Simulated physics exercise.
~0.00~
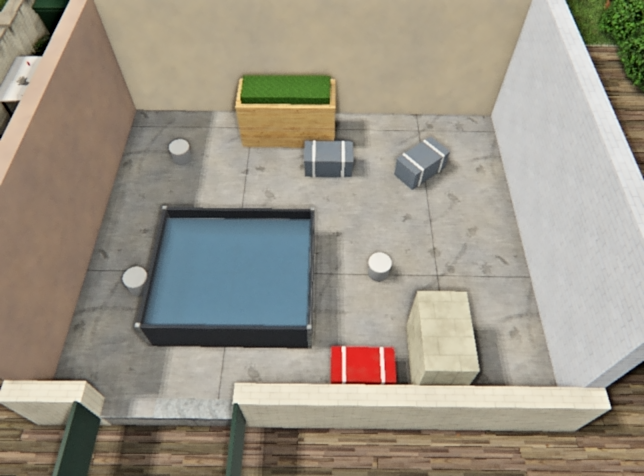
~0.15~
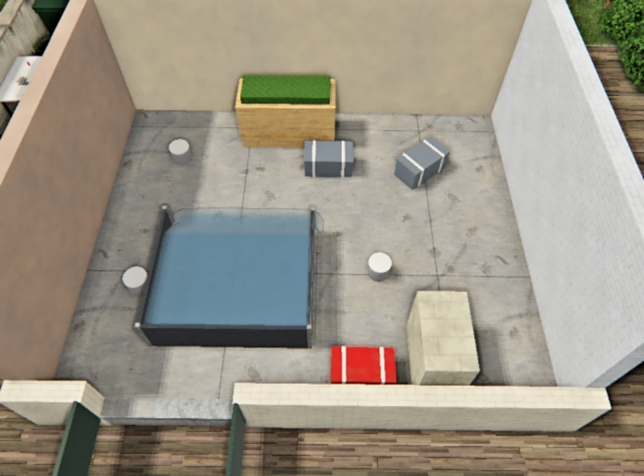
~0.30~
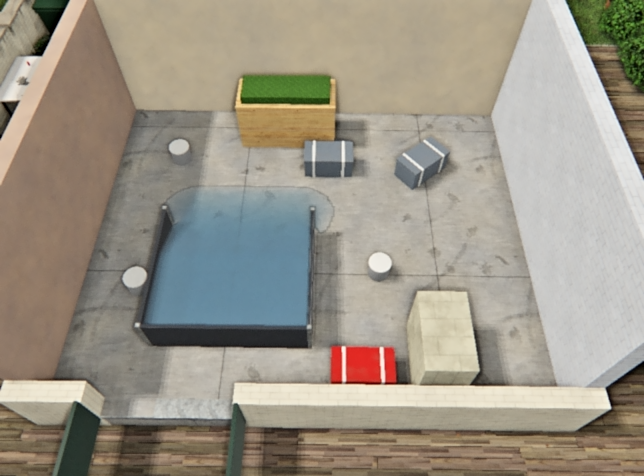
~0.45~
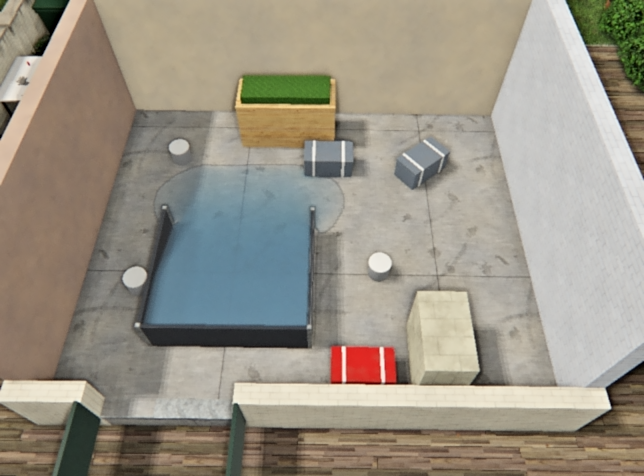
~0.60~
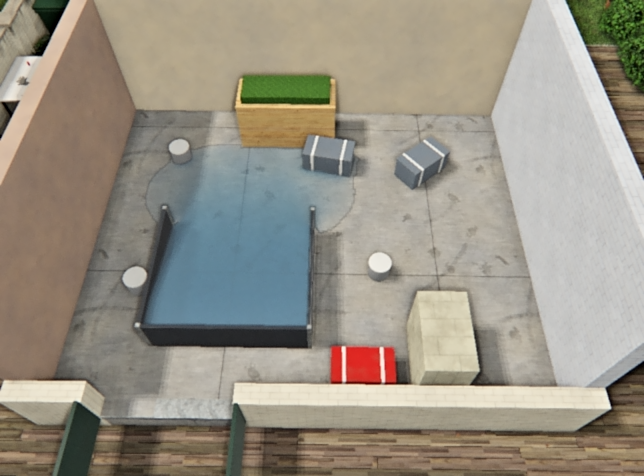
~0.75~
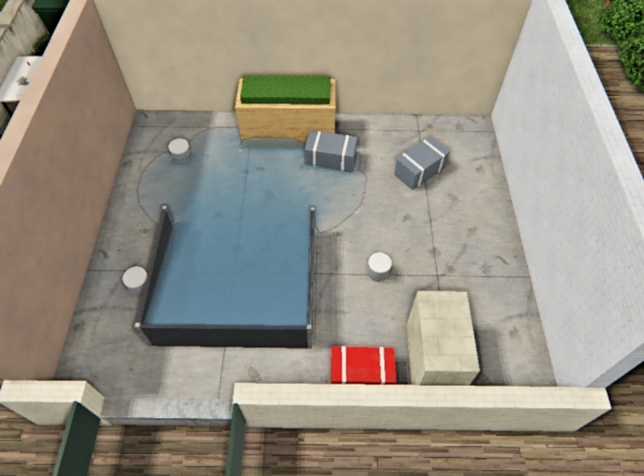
A big dark tank in a walled yard lost its far side, and blue water fanned out across the concrete to the planter, nudging the nearer grey trunk slightly askew while the red one stayed put.
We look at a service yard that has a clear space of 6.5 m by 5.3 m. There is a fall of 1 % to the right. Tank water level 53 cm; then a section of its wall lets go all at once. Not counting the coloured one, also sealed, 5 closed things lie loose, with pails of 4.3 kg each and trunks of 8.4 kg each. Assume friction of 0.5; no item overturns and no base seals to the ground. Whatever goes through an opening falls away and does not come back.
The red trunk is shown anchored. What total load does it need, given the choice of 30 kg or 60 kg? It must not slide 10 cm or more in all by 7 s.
It needs only 30 kg.
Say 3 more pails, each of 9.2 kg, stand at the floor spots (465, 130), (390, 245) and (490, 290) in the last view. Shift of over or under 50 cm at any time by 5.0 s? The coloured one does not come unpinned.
Each in turn: Further than that, not that far, not that far.
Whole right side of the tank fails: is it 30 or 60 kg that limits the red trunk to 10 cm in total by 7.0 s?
Then neither load is enough.
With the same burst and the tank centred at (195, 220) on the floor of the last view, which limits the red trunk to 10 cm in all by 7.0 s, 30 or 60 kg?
Well, in that case the lighter one is plenty.
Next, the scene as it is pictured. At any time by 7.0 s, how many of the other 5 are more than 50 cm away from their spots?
That adds up to 4.
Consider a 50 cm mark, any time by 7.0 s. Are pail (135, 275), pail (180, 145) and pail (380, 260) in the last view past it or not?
Order as listed: Above threshold / above threshold / below threshold.
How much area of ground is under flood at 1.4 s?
Wet: Near 14 m2.
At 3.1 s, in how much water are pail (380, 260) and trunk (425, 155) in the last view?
About 0 and 3 cm.
After 1.4 s the red trunk would be 0 cm from its start with 30 kg and 0 cm from its start with 60 kg; 0 cm of water round it then.
After 3.1 s the red trunk would be 0 cm from its start with 30 kg and 0 cm from its start with 60 kg; 0 cm of water round it then.
After 4.9 s the red trunk would be 0 cm from its start with 30 kg and 0 cm from its start with 60 kg; 0 cm of water round it then.
After 7.0 s the red trunk would be 0 cm from its start with 30 kg and 0 cm from its start with 60 kg; 2 cm of water round it then.
